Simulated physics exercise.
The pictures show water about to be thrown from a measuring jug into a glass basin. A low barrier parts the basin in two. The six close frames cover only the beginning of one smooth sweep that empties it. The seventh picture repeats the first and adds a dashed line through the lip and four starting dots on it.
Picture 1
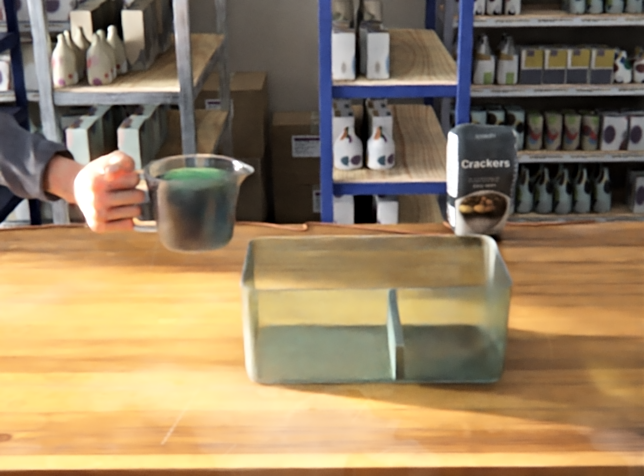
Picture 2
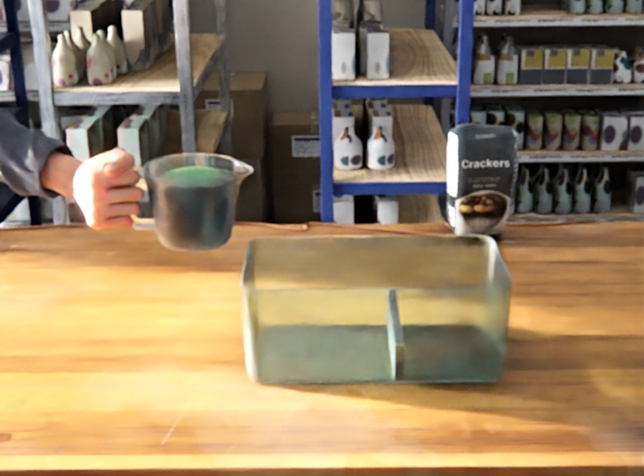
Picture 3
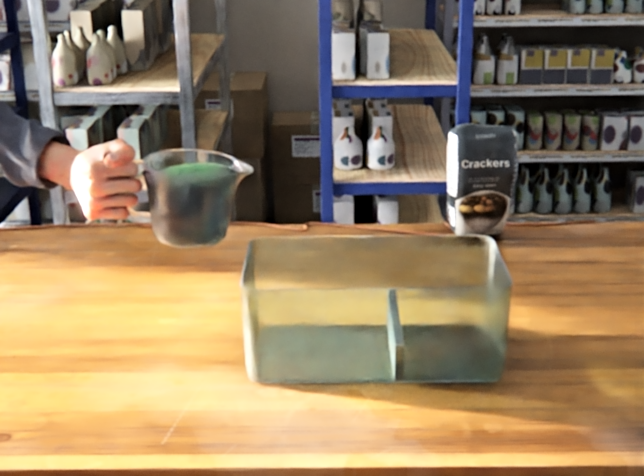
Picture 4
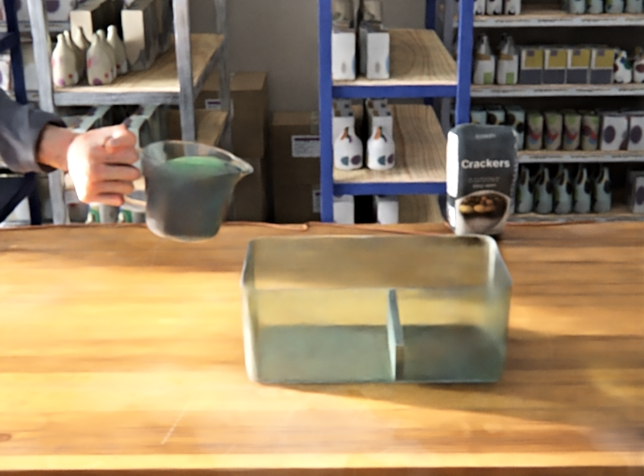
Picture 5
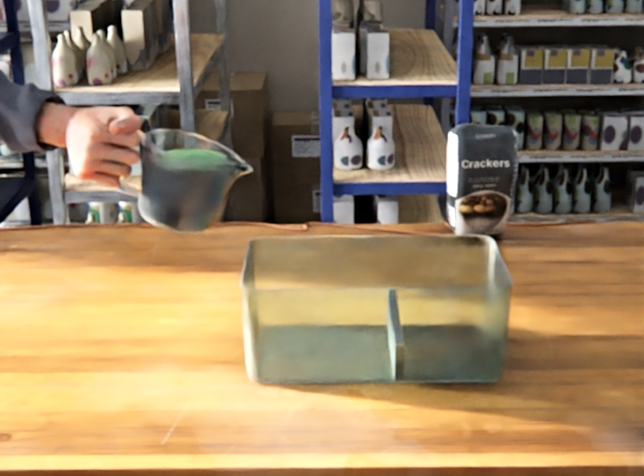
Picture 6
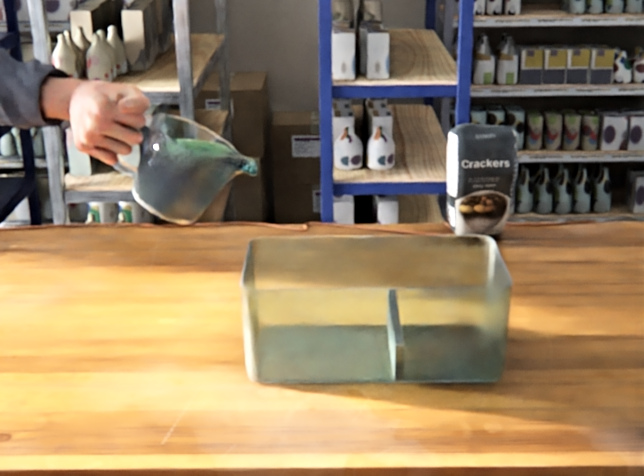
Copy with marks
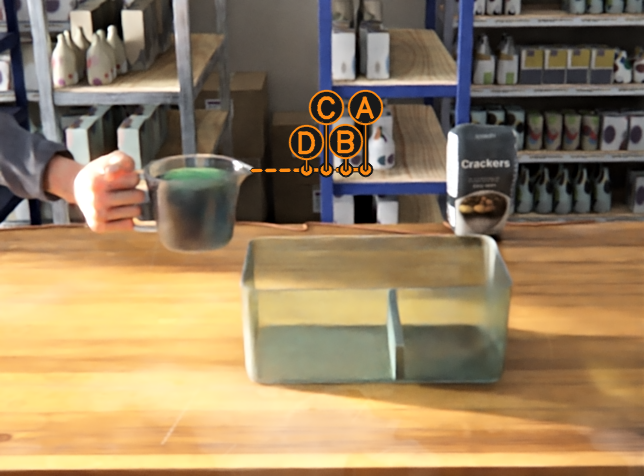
A glass jug of dark greenish liquid, held by a hand at the left, stayed upright at first, then tilted steadily to the right until liquid reached its lip, above and left of a divided glass basin.
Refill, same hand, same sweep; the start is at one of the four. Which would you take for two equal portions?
Take D.
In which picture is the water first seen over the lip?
Picture 6.
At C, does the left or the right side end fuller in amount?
The right side.
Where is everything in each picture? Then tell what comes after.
Upright, lip at (252, 170); basin from (247, 379) to (503, 377); top of the wall at (395, 316); nothing has left yet, in the first frame.
Upright, lip at (252, 170); nothing has left yet, in the second frame.
Tipped about 5°, lip at (252, 170); nothing has left yet, in the third frame.
Tipped about 11°, lip at (251, 170); nothing has left yet, in the fourth frame.
Tipped about 20°, lip at (251, 170); nothing has left yet, in the fifth frame.
Tipped about 30°, lip at (250, 170); water is over the lip, down to (250, 170), in the sixth frame.
On the marked copy, A at (365, 169); B at (345, 169); C at (326, 169); D at (306, 170).
If A is chosen, about 19 % ends left of the wall and 74 % right of it; 7 % is lost outside.
If B is chosen, about 11 % ends left of the wall and 85 % right of it; 4 % is lost outside.
If C is chosen, about 20 % ends left of the wall and 78 % right of it; 3 % is lost outside.
If D is chosen, about 53 % ends left of the wall and 45 % right of it.
